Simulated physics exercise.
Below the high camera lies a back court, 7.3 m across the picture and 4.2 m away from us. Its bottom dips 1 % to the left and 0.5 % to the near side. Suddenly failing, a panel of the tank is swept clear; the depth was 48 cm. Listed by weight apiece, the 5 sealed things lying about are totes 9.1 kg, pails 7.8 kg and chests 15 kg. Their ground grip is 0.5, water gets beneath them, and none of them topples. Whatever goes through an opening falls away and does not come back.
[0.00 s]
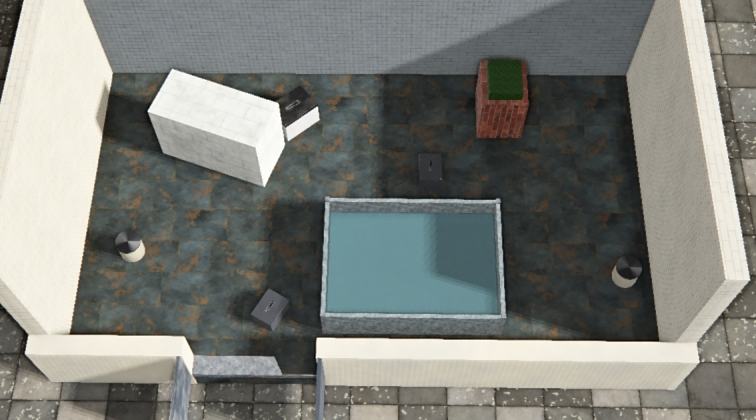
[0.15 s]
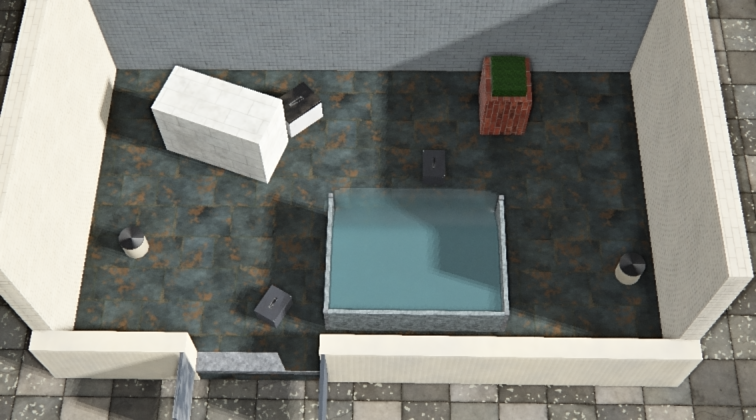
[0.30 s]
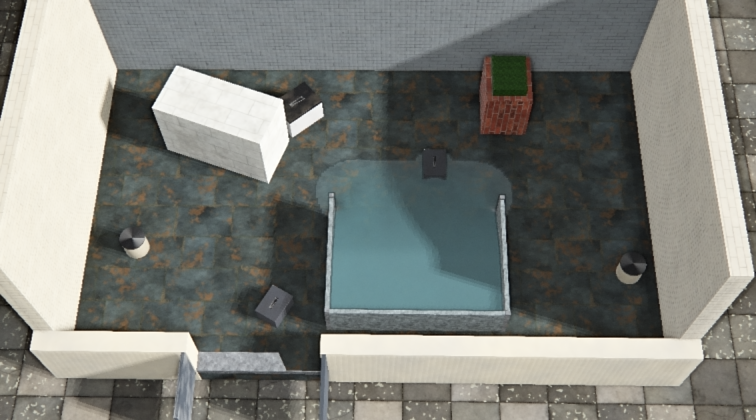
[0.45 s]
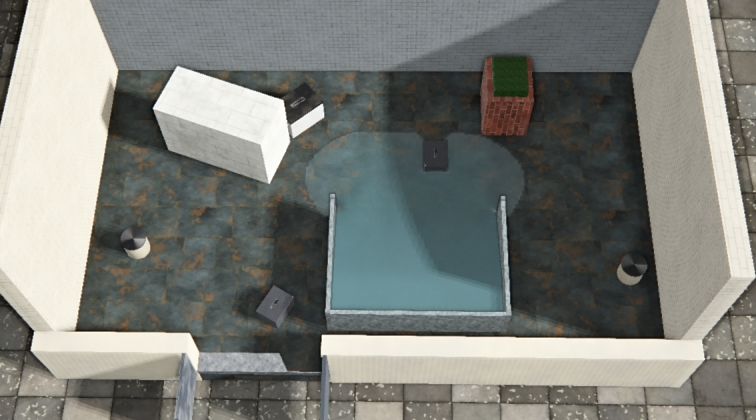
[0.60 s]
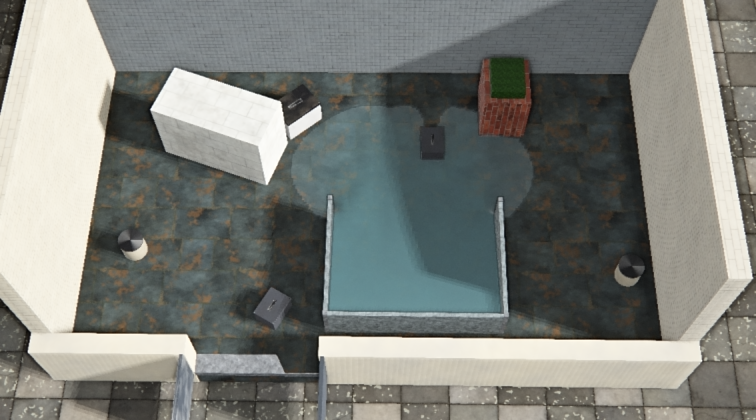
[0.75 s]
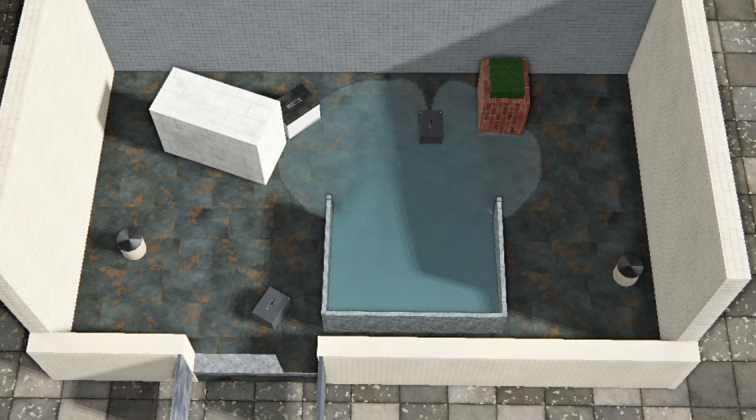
Water spreads from a tank's open back side across the dark floor, pushing one gray box backward.
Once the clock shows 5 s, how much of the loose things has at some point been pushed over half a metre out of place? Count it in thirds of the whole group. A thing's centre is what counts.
Share: Middle third.
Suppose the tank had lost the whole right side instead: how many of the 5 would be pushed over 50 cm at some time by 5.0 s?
1.
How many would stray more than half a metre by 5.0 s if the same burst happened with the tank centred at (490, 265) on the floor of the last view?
Result: 3.
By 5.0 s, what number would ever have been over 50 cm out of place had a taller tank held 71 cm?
Then 4.
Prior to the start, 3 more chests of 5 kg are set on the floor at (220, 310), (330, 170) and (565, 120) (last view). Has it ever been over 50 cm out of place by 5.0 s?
The first comes out within the limit, the second beyond the limit, the third beyond the limit.
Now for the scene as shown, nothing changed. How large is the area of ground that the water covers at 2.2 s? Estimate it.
At that time the wet patch spans about 15 m2.
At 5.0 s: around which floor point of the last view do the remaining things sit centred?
They average out to somewhere around (310, 228).
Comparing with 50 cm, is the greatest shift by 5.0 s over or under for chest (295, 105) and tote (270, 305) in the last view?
Beyond half a metre, then within half a metre.
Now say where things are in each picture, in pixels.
The first picture shows a tote at (431, 167), on the bottom; a tote at (270, 307) rests on the ground; water covers 3.1 m2; 0 of 5 have shifted.
The second picture shows a tote at (434, 163) rests on the ground; a tote at (273, 303), on the bottom; 4.1 m2 under water; 0 of 5 have shifted.
The third picture shows a tote at (435, 162) rests on the ground; a tote at (274, 303) rests on the ground; 5.1 m2 under water; 0 of 5 have shifted.
The fourth picture shows a tote at (436, 153) rests on the ground, 15 cm from its start; a tote at (275, 304), on the bottom; 6.4 m2 under water; 1 of 5 have shifted.
The fifth picture shows a tote at (433, 140), on the bottom, 38 cm from its start; a tote at (272, 305) rests on the ground; water covers 7.7 m2; 1 of 5 have shifted.
The sixth picture shows a tote at (431, 124), on the bottom, 63 cm from its start; a tote at (271, 305), on the bottom; 9.0 m2 under water; 1 of 5 have shifted.
After 1.1 s 1 of 5 are over 50 cm from their spots; 0 afloat.
After 2.2 s 2 of 5 are over 50 cm from their spots; 1 afloat.
After 3.5 s 2 of 5 are over 50 cm from their spots; 2 afloat.
After 5.0 s 2 of 5 are over 50 cm from their spots, and 2 have been at some point; 0 afloat.
